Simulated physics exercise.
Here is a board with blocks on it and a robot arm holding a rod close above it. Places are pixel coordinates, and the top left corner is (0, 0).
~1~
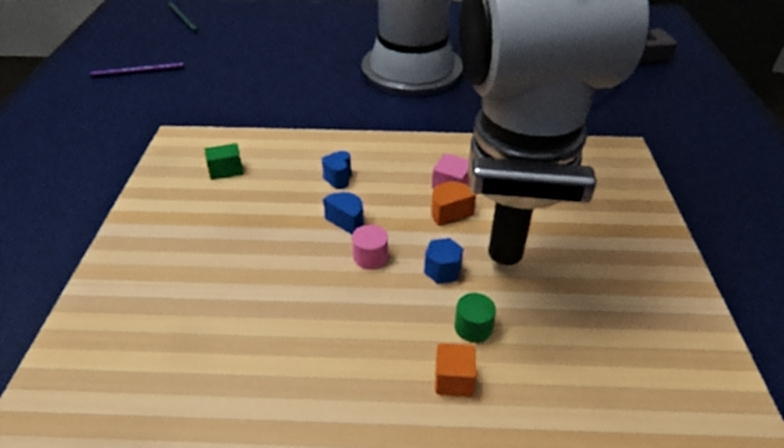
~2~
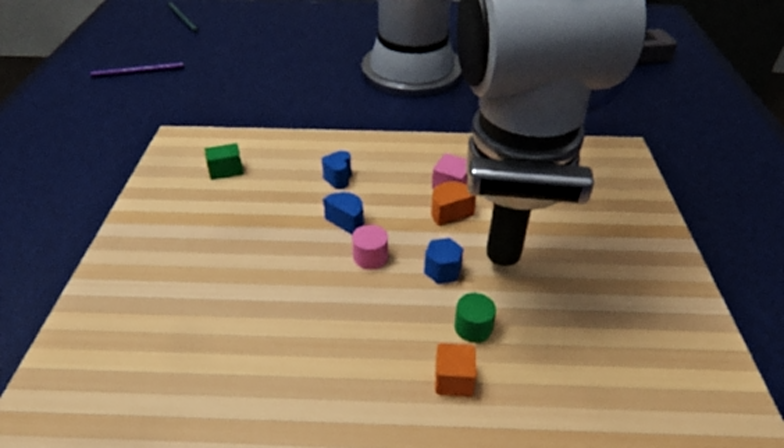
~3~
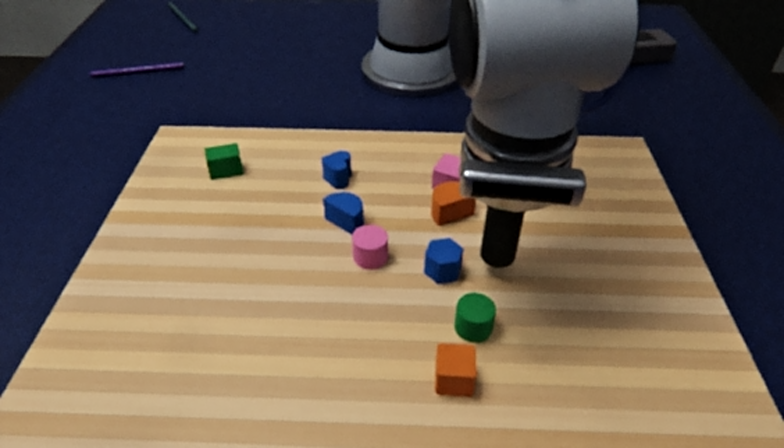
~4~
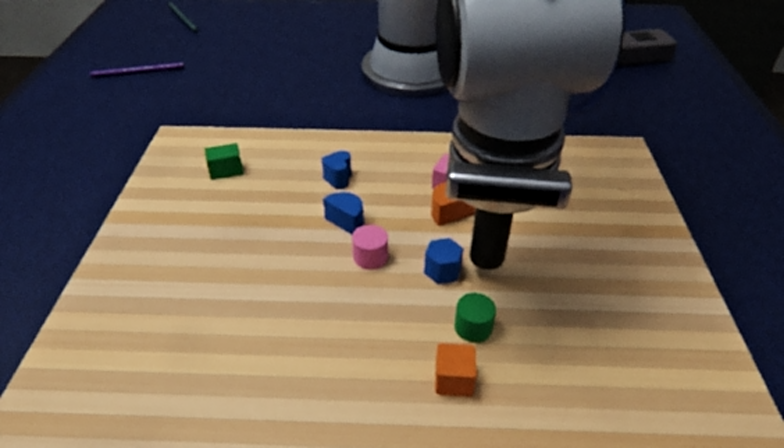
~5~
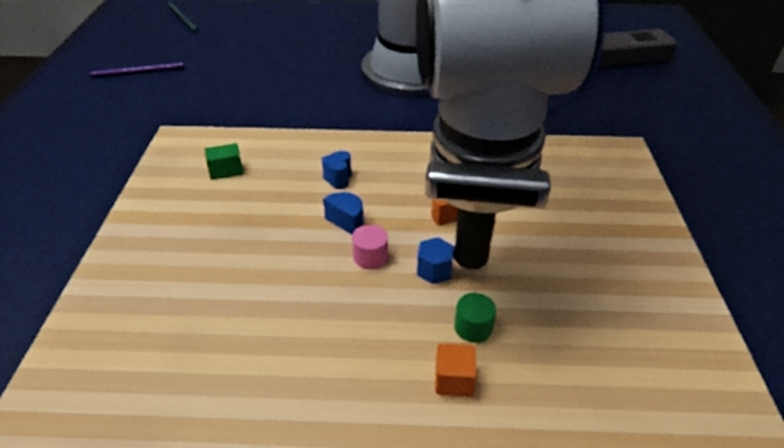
The clip shows a robot arm holding a dark rod over a wooden board scattered with colored blocks; the rod moves slowly left, then nudges the blue hexagonal block slightly left toward the pink disc while the other blocks stay still.
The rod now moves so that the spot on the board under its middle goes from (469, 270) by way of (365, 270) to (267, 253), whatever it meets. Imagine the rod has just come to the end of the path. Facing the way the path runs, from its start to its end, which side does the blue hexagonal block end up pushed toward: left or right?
Moves left.
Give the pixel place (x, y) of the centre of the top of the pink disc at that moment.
At pixel (319, 218).
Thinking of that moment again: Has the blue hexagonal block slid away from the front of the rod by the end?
I expect so.
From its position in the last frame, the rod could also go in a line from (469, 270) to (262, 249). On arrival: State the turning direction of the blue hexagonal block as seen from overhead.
Seen from above, its turn is counter-clockwise.
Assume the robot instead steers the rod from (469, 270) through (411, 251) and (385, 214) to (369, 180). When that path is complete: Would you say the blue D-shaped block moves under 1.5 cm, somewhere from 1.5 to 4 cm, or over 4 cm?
I reckon it covers less than 1.5 cm.
What follows on the original path. One third of the way, rod (398, 260); pink disc (350, 232); blue hexagonal block (363, 257), turned 25° anticlockwise.
Two thirds of the way, rod (330, 254); pink disc (325, 222); blue hexagonal block (300, 263), turned 60° anticlockwise.
At the end, rod (265, 241); blue D-shaped block in place; pink disc (319, 218); blue hexagonal block (288, 266), turned 85° anticlockwise.
